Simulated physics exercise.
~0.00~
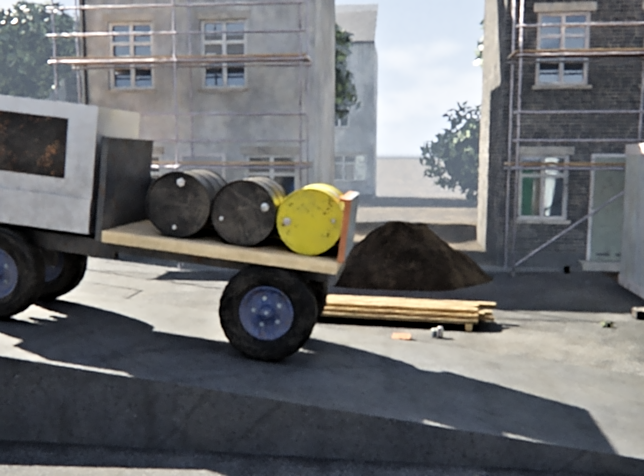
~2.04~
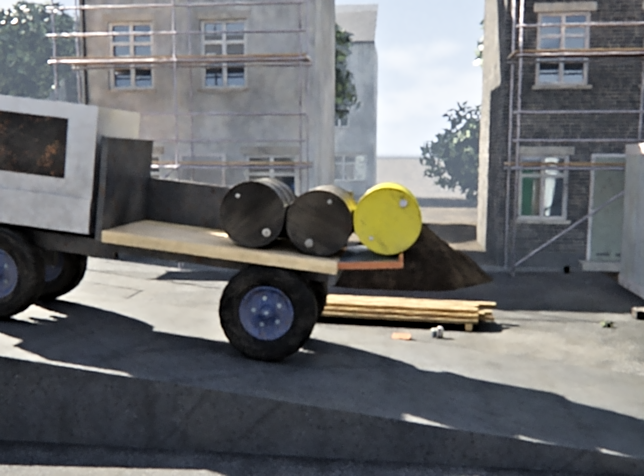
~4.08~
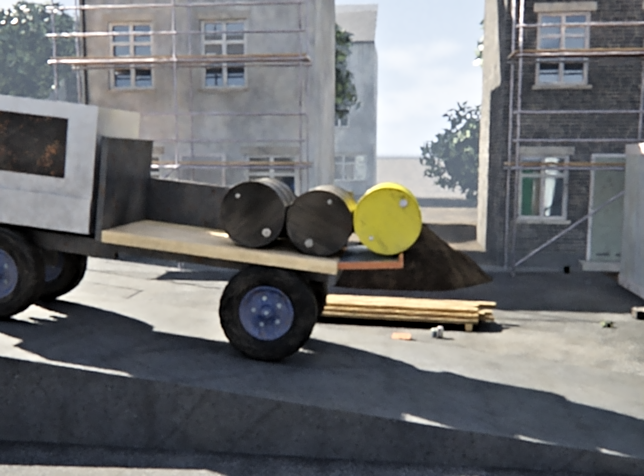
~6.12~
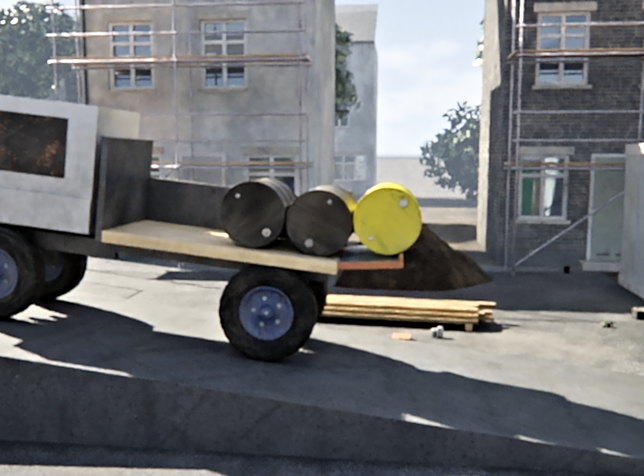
Three drums, two dark and one yellow in the lead, rolled right along the bed of a sloping truck as its tailgate swung down, and they came to rest in a row with the yellow one at the open end, still aboard.
